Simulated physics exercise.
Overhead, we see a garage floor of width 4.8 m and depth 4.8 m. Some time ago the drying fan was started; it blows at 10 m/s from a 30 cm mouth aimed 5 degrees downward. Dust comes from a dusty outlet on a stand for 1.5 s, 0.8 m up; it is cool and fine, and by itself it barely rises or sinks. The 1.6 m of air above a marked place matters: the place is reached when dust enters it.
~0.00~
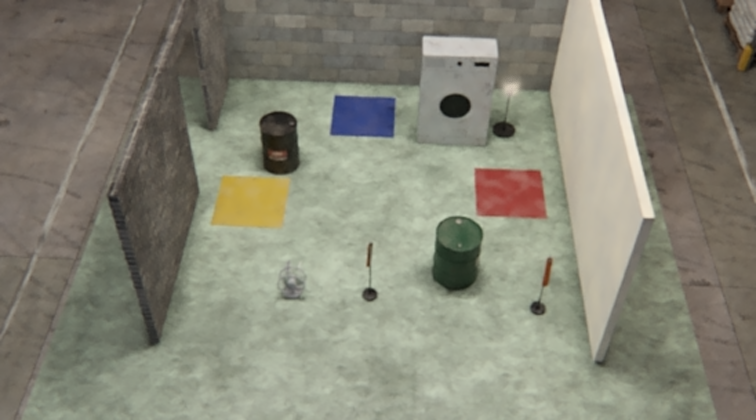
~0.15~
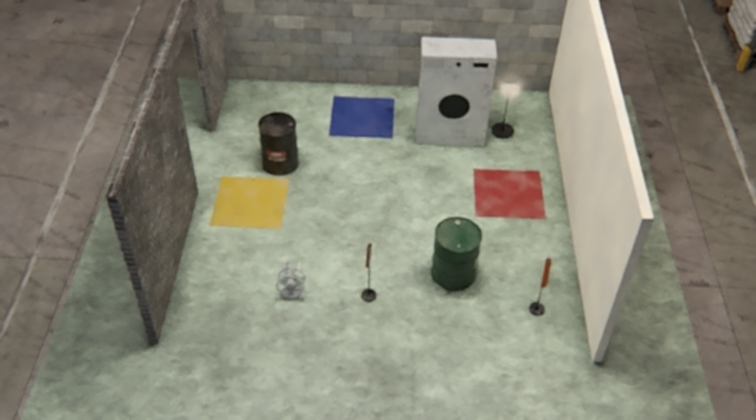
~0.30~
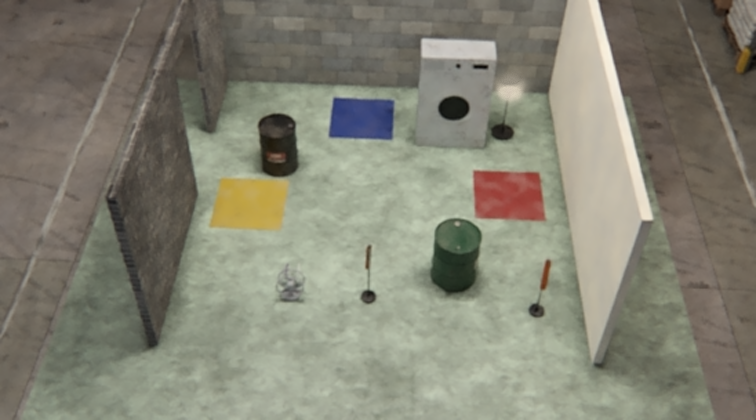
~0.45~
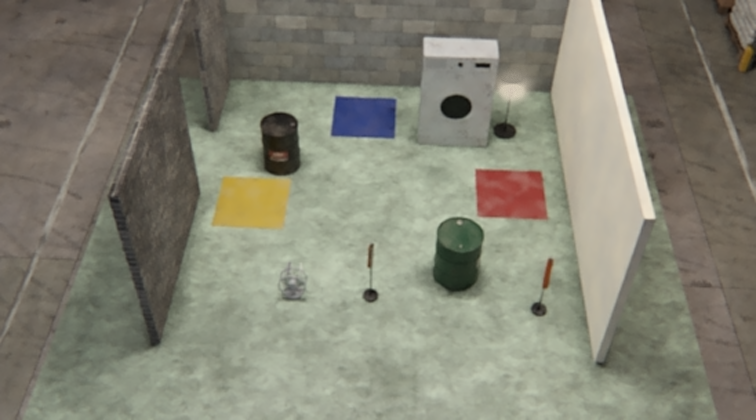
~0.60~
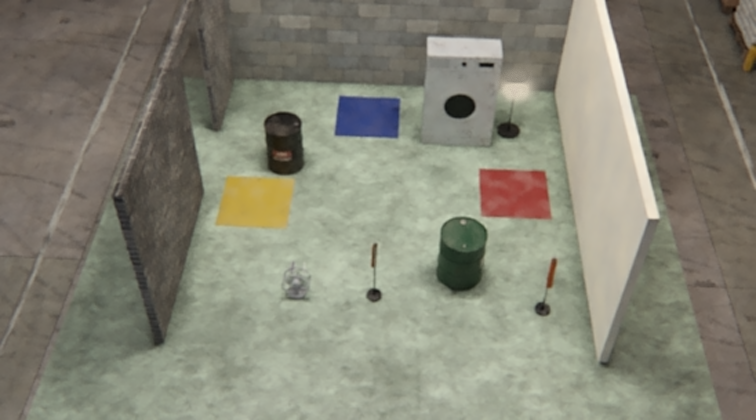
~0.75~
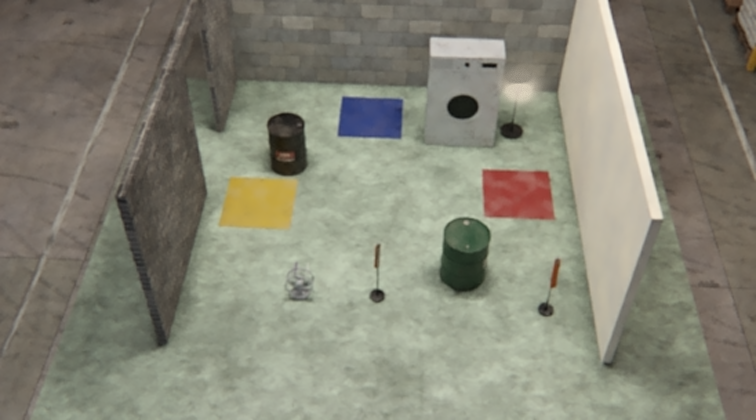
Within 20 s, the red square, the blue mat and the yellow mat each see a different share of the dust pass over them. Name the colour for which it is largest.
Most passes over red.
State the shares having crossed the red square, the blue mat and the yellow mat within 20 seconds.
About 30 per cent red, 0 per cent blue and 0 per cent yellow.
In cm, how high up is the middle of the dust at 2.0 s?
The centre hangs close to 70 centimetres up.
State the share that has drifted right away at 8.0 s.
My guess is close to 4 %.
By 2.0 s, 0 % has passed over the red square, 0 % over the blue mat and 0 % over the yellow mat; 0 % has left the area, and the middle of the rest is near (521, 82).
By 4.0 s, 4 % has passed over the red square, 0 % over the blue mat and 0 % over the yellow mat; 0 % has left the area, and the middle of the rest is near (544, 84).
By 8.0 s, 23 % has passed over the red square, 0 % over the blue mat and 0 % over the yellow mat; 4 % has left the area, and the middle of the rest is near (567, 160).
By 20.0 s, 35 % has passed over the red square, 0 % over the blue mat and 0 % over the yellow mat; 71 % has left the area, and the middle of the rest is near (545, 265).
